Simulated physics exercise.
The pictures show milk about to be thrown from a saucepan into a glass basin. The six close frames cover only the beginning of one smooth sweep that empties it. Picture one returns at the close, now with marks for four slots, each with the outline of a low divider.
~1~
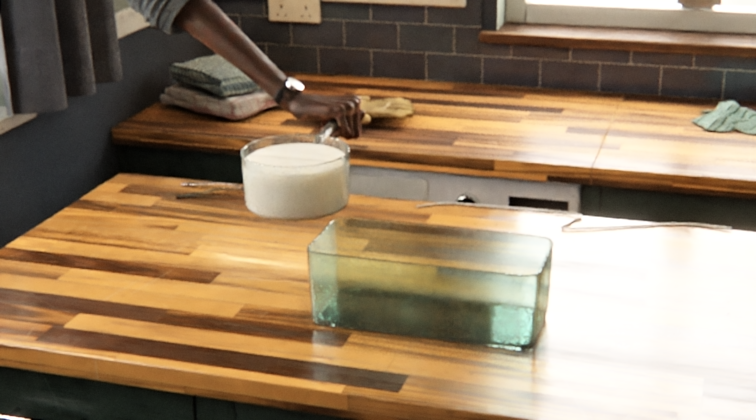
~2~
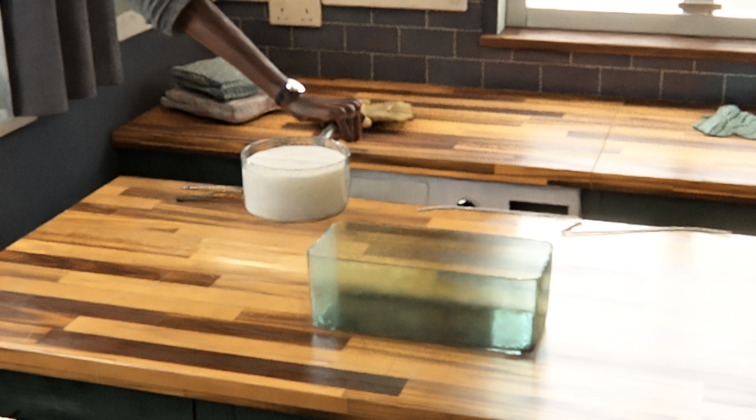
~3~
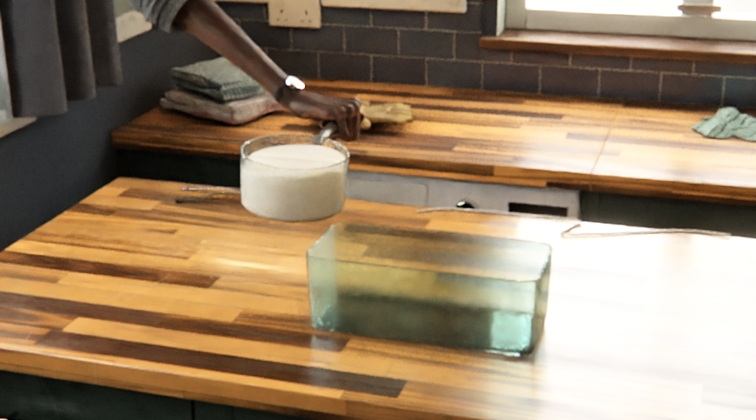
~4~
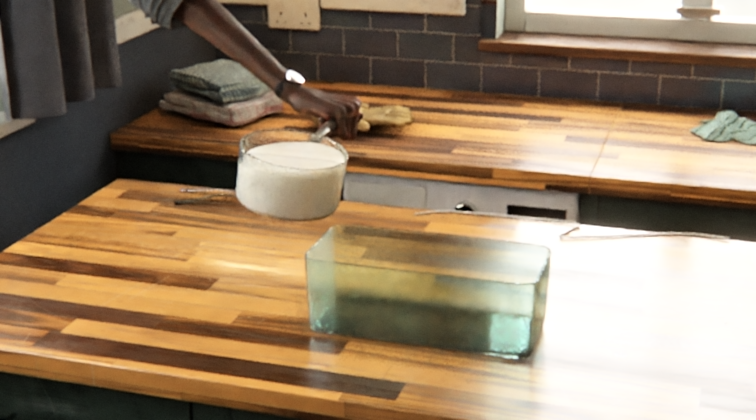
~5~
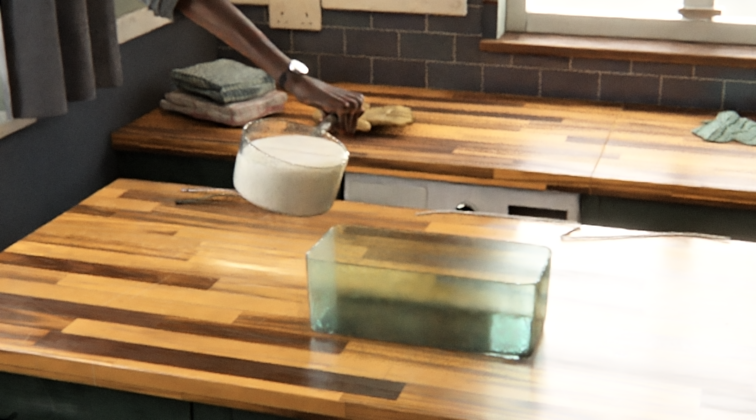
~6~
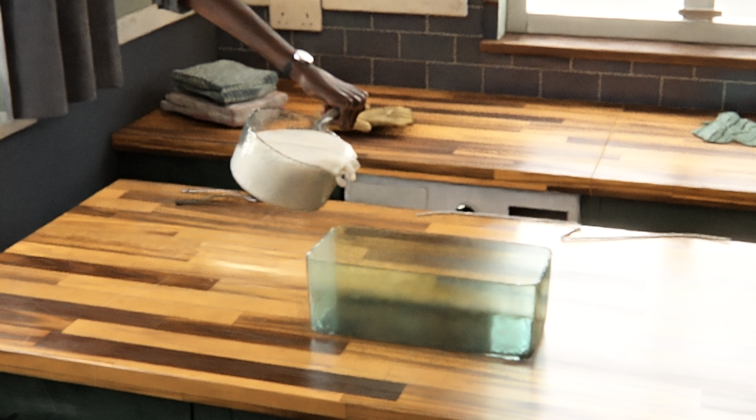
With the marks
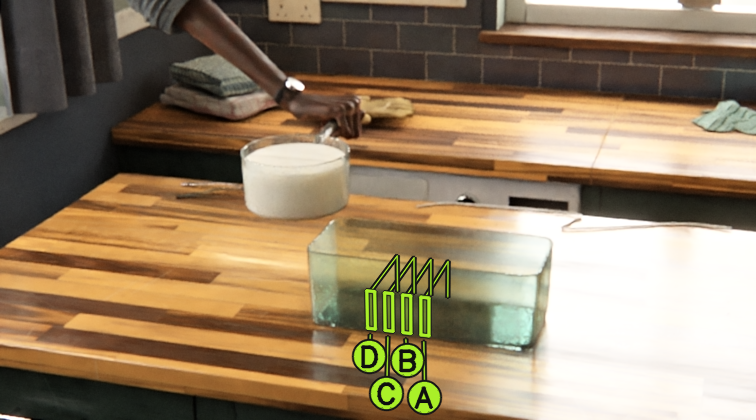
In a kitchen with striped wooden counters, a hand held a clear pan of milk near a glass basin, then gradually tilted it to the right until milk just came over its lip.
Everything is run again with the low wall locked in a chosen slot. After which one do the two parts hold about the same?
Go for B.
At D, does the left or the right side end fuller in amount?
The right side.
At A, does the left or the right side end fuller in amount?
The left one.
In lime, A at (423, 341); B at (405, 339); C at (387, 336); D at (370, 334).
Choosing A, about 84 % ends left of the wall and 15 % right of it.
Choosing B, about 47 % ends left of the wall and 53 % right of it.
Choosing C, about 13 % ends left of the wall and 87 % right of it.
Choosing D, about 4 % ends left of the wall and 95 % right of it.
